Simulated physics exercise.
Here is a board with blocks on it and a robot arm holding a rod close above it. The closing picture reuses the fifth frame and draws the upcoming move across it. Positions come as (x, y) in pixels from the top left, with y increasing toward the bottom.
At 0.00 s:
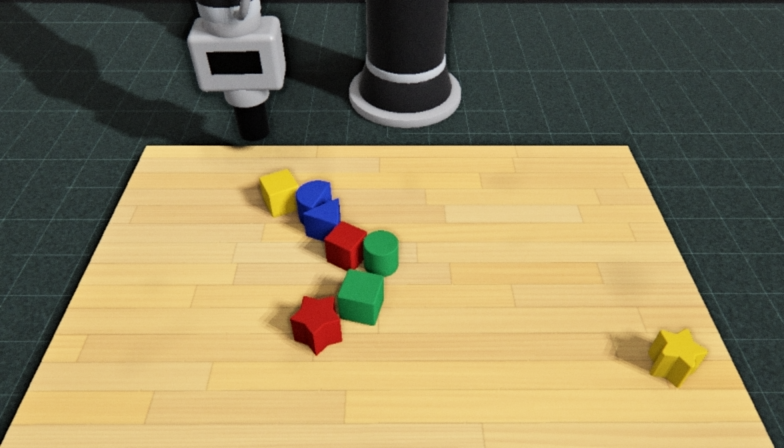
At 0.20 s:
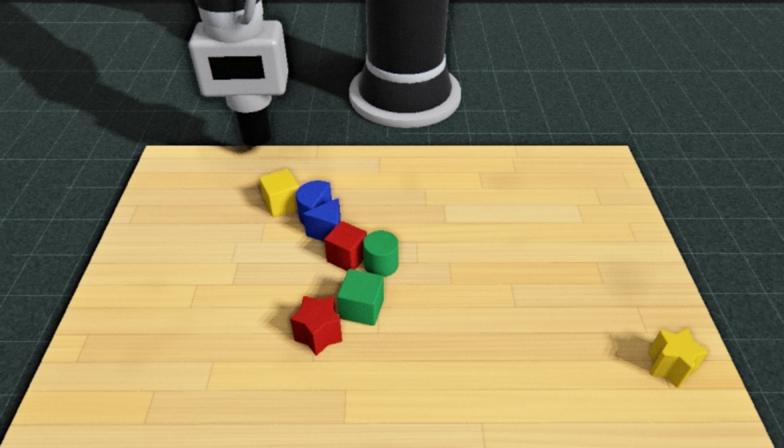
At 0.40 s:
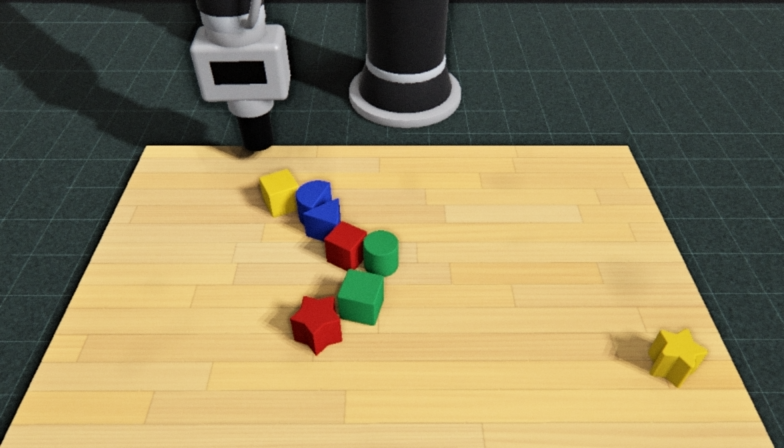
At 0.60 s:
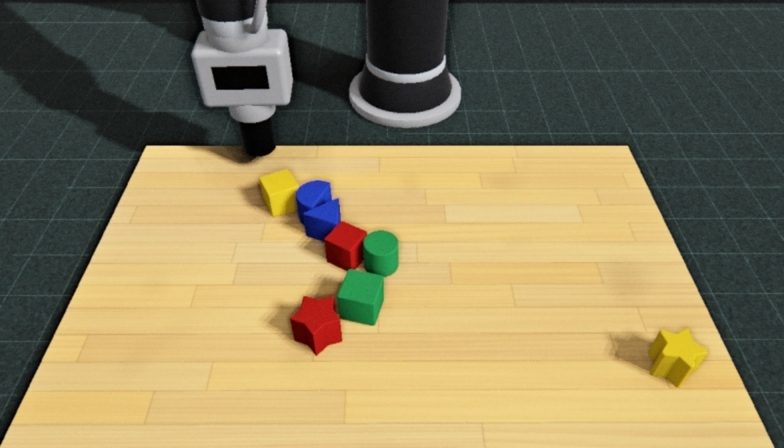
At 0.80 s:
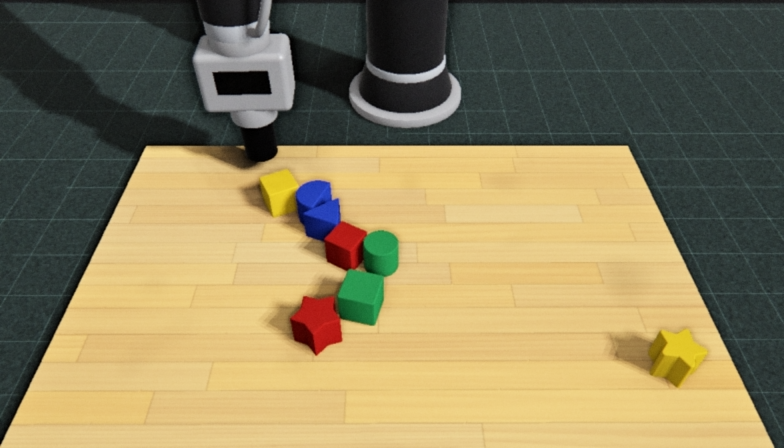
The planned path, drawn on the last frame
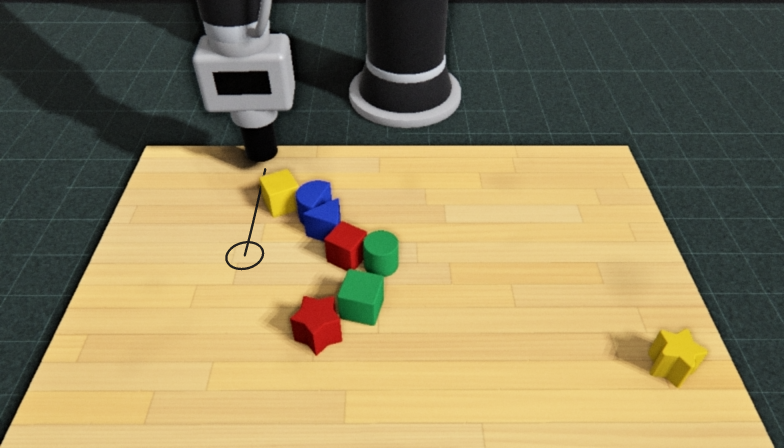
A robot arm holding a dark rod crept slightly forward to the back edge of a wooden board, near a yellow block, while the red, blue, green and yellow blocks all stayed still.
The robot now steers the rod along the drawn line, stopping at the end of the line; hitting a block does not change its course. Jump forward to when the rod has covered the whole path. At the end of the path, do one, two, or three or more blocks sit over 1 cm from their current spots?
I expect just one block to be moved by more than 1 cm.
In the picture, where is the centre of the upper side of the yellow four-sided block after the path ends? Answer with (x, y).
The middle of its upper face should be somewhere near (283, 193).
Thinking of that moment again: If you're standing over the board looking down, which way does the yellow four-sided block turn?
If we look at it from overhead, the yellow four-sided block pivots counter-clockwise.
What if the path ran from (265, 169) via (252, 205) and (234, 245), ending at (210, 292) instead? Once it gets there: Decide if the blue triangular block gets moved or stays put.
Here's my answer: The blue triangular block remains in position.
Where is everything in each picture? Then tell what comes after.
In the first picture, tip of the rod (255, 133), middles of tops, yellow four-sided block (279, 181), blue D-shaped block (311, 191), blue triangular block (326, 211).
In the second picture, rod (257, 138), nothing pushed.
In the third picture, rod (259, 143), nothing pushed.
In the fourth picture, rod (260, 148), nothing pushed.
In the fifth picture, rod (262, 153), yellow four-sided block (279, 181), blue D-shaped block (311, 191), blue triangular block (326, 211).
The line goes straight from (265, 169) to (245, 255).
The first path, step by step. One third of the way, rod (256, 179); yellow four-sided block (279, 185), turned 20° anticlockwise.
Two thirds of the way, rod (249, 207); yellow four-sided block (283, 193), turned 60° anticlockwise; blue D-shaped block (316, 191).
At the end, rod (240, 239); yellow four-sided block (283, 193), turned 60° anticlockwise; blue D-shaped block (316, 191); blue triangular block unmoved.
